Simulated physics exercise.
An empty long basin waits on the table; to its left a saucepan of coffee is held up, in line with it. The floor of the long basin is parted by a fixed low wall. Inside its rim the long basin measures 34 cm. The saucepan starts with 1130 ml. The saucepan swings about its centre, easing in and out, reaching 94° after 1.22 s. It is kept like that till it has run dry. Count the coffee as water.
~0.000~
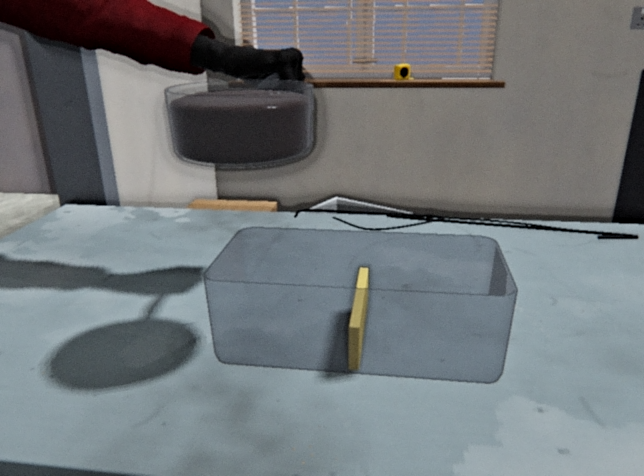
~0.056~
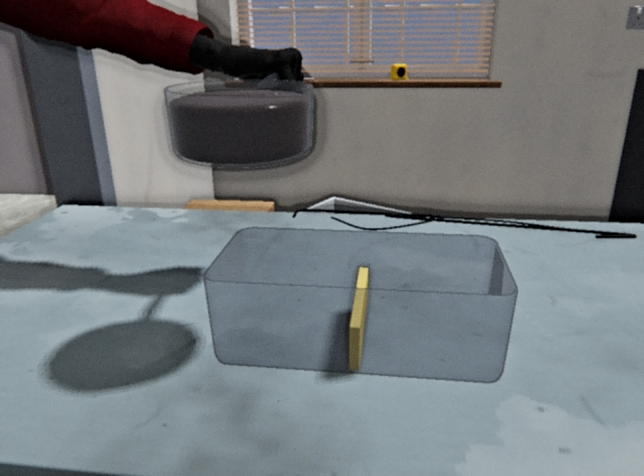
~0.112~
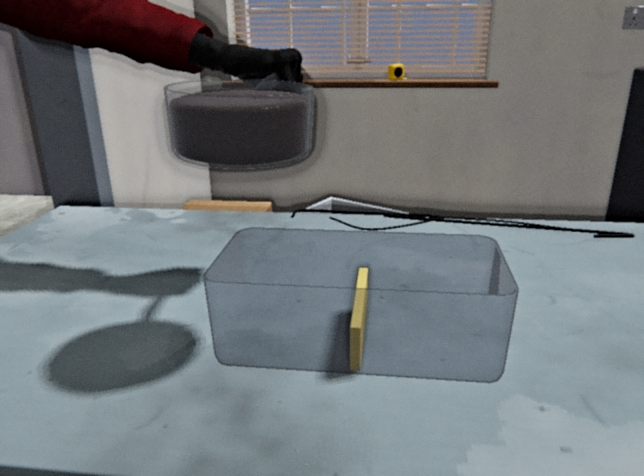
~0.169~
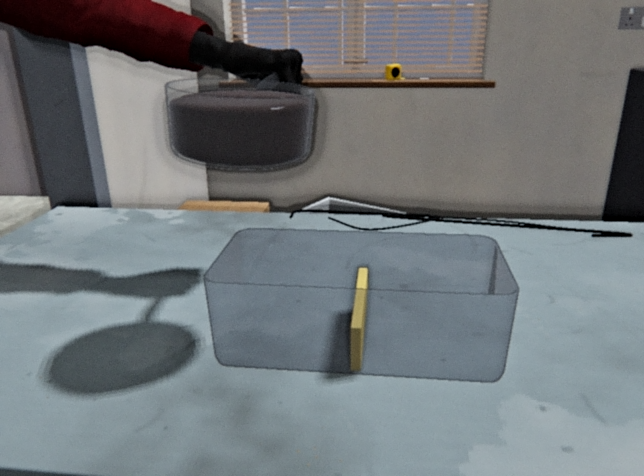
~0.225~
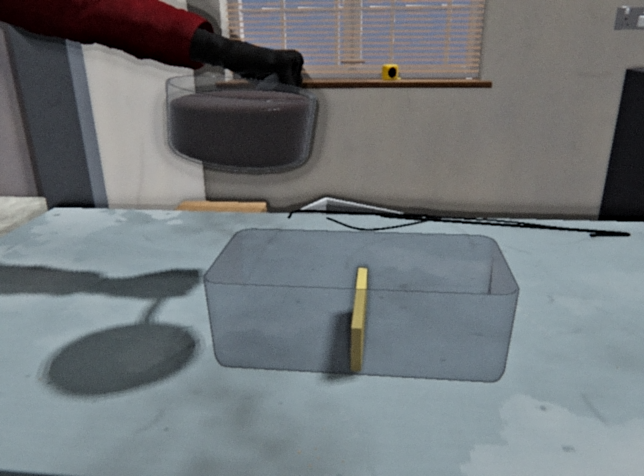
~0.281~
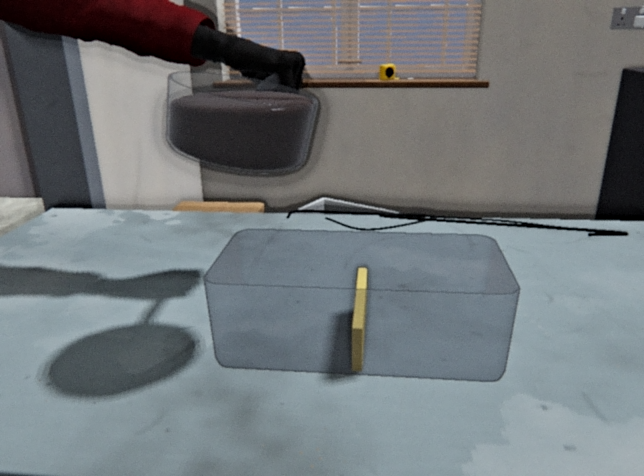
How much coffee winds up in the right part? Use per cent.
About 65 per cent.
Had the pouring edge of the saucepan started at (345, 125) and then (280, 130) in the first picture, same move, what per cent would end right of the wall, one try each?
In turn about 80 and 10 per cent.
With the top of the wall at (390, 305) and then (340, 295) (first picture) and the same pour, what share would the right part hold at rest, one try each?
First 35, then 80 per cent.
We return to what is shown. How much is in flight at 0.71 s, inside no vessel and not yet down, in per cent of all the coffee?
Near 32 in a hundred.
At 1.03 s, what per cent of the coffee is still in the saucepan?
About 14 per cent.
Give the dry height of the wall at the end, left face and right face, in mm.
Some 44 mm on the left and 30 mm on the right.
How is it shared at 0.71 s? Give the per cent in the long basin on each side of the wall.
Some 2 per cent left and 10 right.
After 0.71 s the tilt is 59° and 56 per cent is still to pour, 2 is left of the wall and 10 right of it.
After 1.03 s the tilt is 88° and 13 per cent is still to pour, 13 is left of the wall and 63 right of it.
After 1.36 s the tilt is 94° and 2 per cent is still to pour, 30 is left of the wall and 65 right of it.
After 1.72 s the tilt is 94° and 0 per cent is still to pour, 33 is left of the wall and 65 right of it.
In the end 34 per cent lies left of the wall, 65 right of it and 1 outside.
